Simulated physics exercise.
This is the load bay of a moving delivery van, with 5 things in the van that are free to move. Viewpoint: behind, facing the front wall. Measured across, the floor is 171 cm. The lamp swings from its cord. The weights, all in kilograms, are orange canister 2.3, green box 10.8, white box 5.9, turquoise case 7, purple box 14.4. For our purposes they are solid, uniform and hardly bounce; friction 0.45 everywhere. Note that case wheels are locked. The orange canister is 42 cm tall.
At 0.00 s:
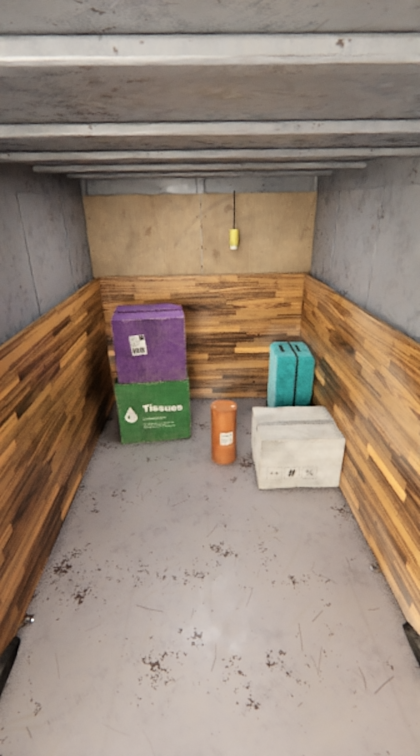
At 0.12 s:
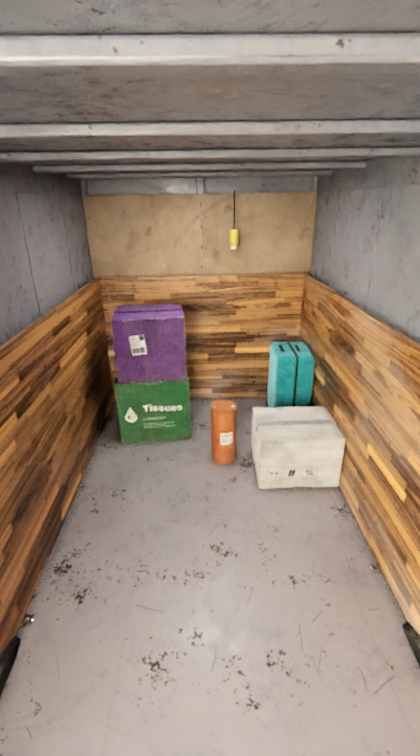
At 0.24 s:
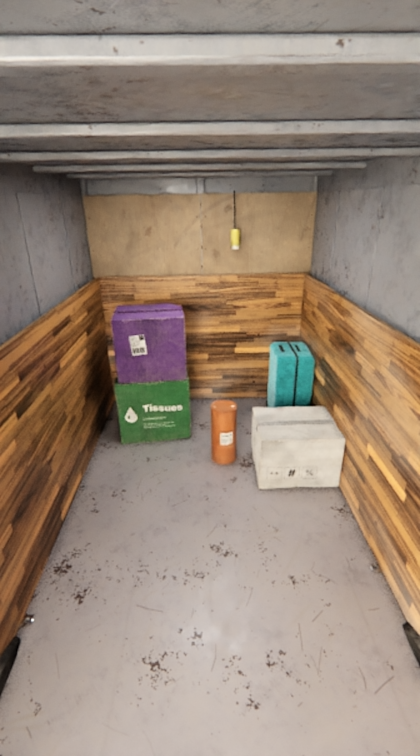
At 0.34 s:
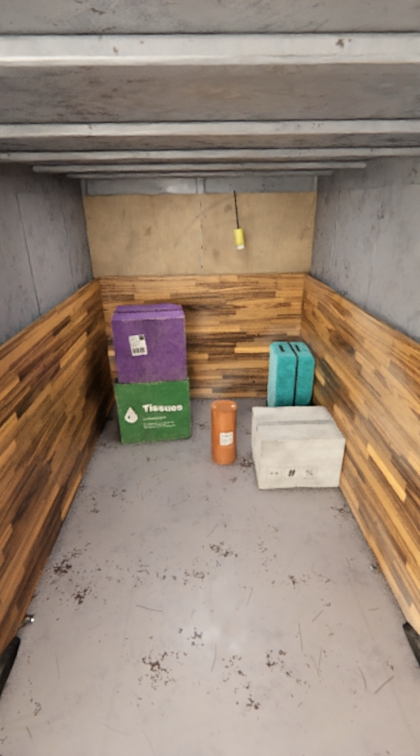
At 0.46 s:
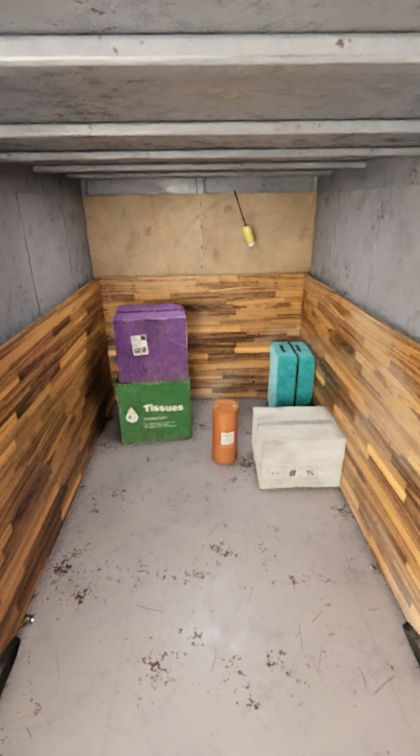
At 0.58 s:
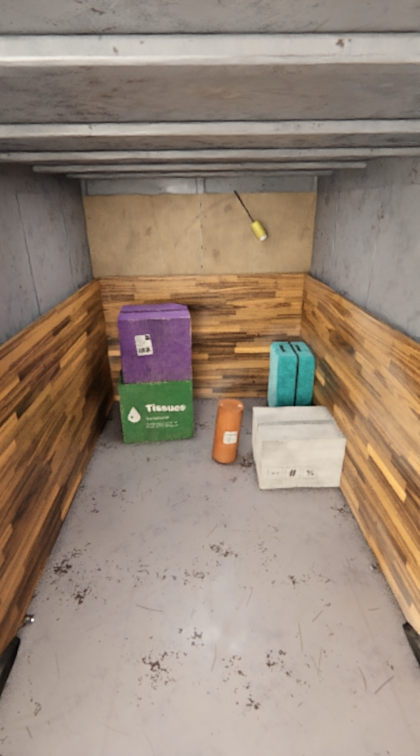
Hanging yellow lamp swinging right in a wood-panelled van bay, then orange canister and stacked purple and green boxes tilting slightly right.
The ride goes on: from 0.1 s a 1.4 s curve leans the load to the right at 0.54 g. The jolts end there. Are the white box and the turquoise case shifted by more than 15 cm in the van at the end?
As I see it, the white box remains local; the turquoise case remains local.
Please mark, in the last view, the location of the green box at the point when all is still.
Roughly pixel (203, 386).
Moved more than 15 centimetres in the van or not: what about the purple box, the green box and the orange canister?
Note: Purple box departs its position. Green box departs its position. Orange canister is left in place.
By 1.08 s, load feels 0.54 g right; purple box tilted 4°; orange canister tilted 17°; green box tilted 3°.
By 1.38 s, load feels 0.27 g right; purple box tilted 28°; green box tilted 29°; orange canister tilted 17°.
When it is over (4.5 s), not toppled but over 15 cm from the start, green box and purple box; the other 3 within 15 cm of the start. In the last view, white box near (294, 445), turquoise case near (290, 384).
